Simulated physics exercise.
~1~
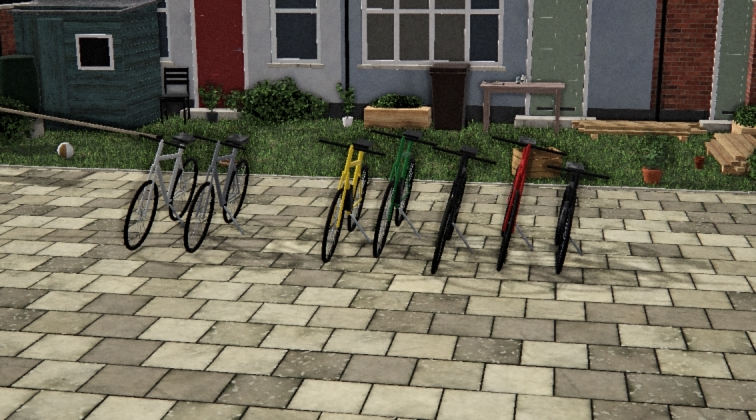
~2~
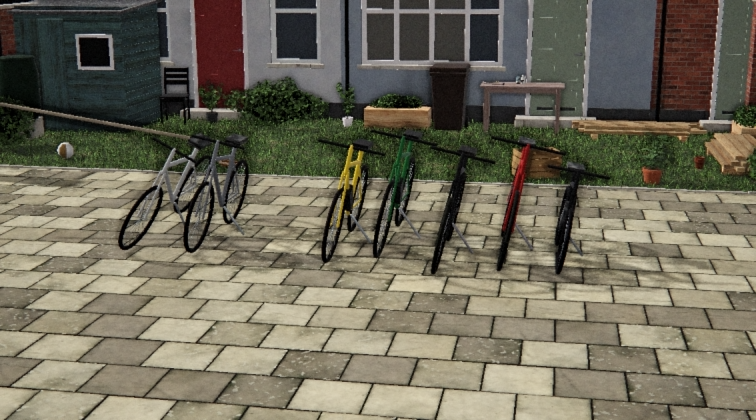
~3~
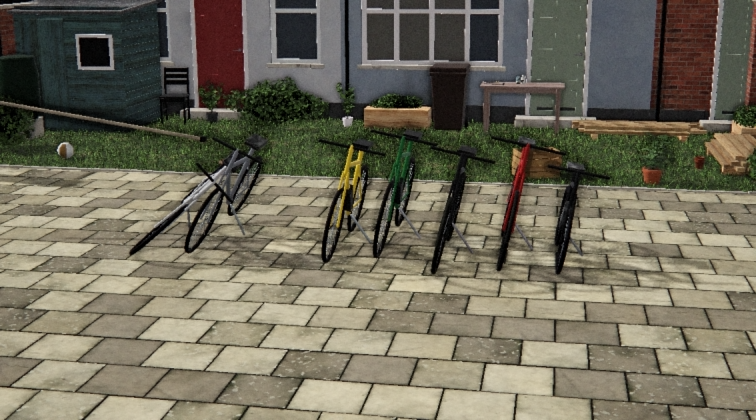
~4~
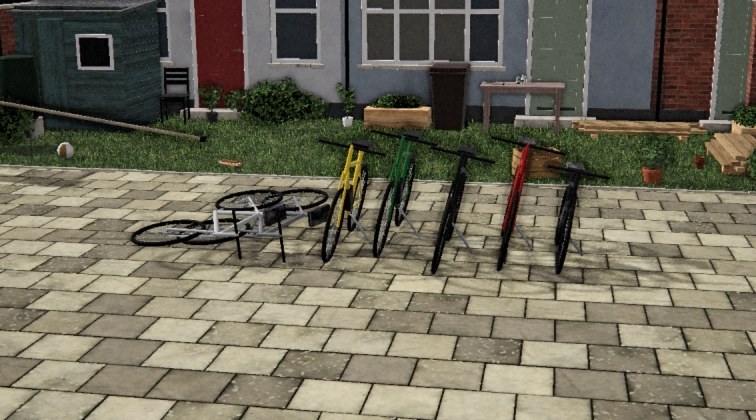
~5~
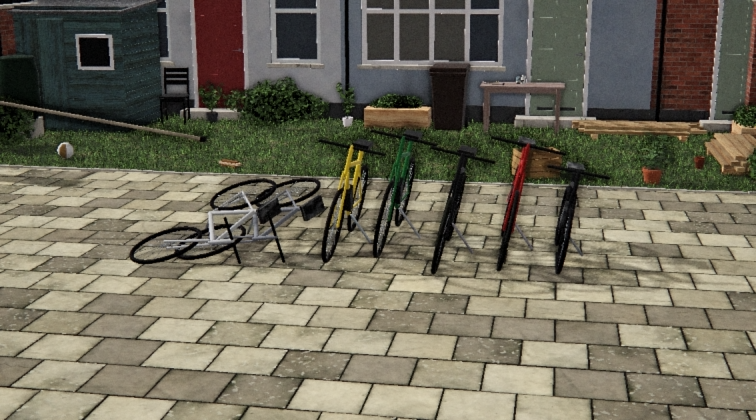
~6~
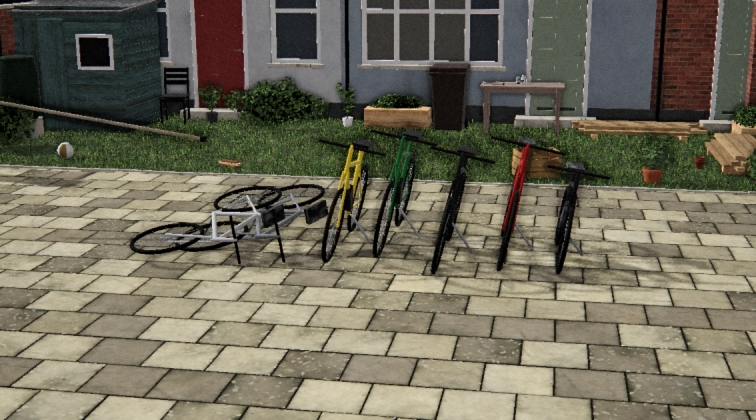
Two silvery bicycles at the left end of a parked row toppled over to the right after a long pole slid toward them, and they settled in a heap on the paving beside the yellow bike, while the other five stayed standing.
